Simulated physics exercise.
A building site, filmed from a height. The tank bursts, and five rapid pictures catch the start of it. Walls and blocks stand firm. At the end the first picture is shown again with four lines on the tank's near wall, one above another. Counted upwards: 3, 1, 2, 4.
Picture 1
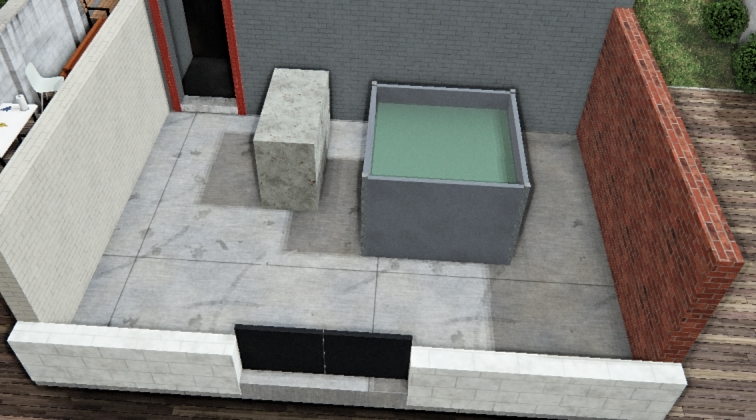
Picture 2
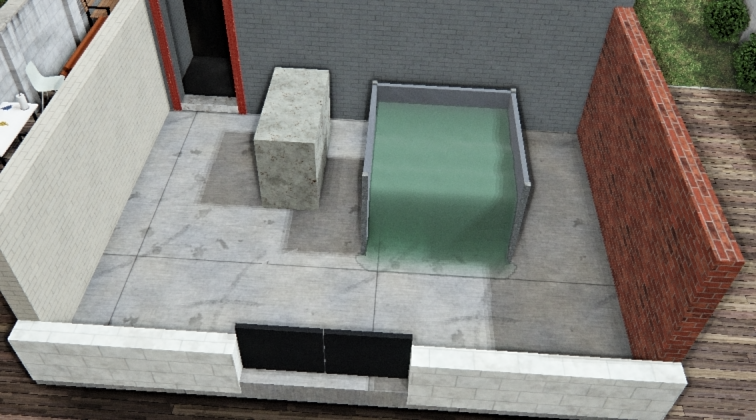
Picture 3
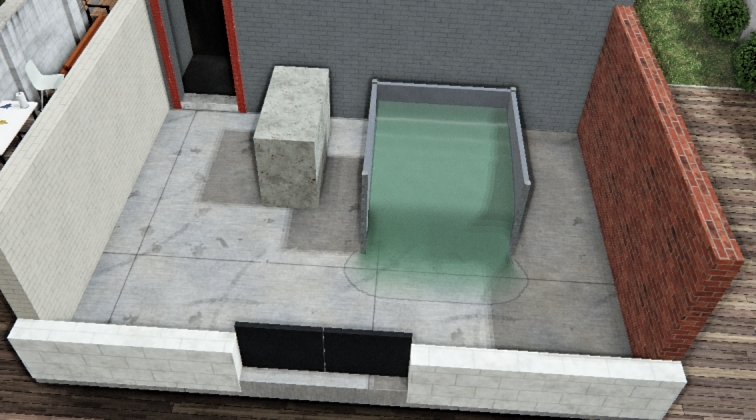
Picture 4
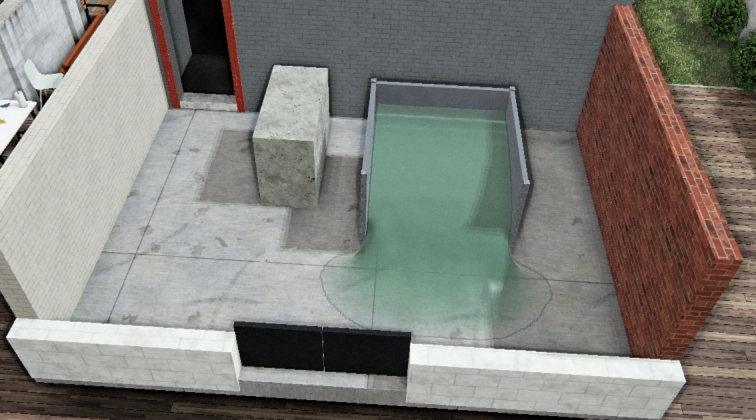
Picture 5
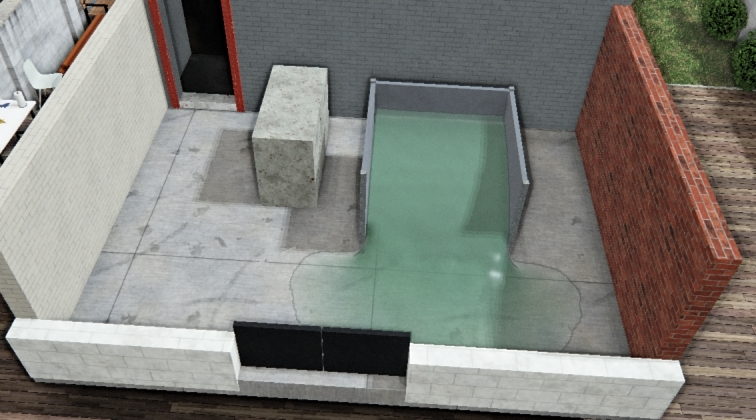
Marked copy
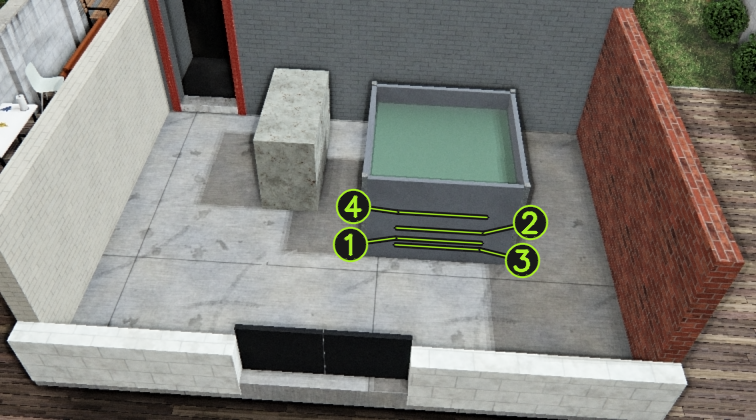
Green water pours from an open-fronted gray tank and spreads across the walled concrete yard.
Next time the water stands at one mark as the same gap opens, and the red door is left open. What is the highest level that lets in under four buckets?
2.
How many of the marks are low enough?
Three of them.
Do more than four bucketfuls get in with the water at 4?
Yes, that goes wrong.
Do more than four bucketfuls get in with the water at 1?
No, not at all.
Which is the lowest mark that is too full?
That would be 4.
On the marked copy, 1 at (438, 240); 2 at (439, 230); 3 at (437, 247); 4 at (442, 214); from the bottom up 3, 1, 2, 4.
If 1 is chosen, nothing gets over.
If 2 is chosen, a bucket or two gets in.
If 3 is chosen, nothing gets over.
If 4 is chosen, about 10 bucketfuls get in.
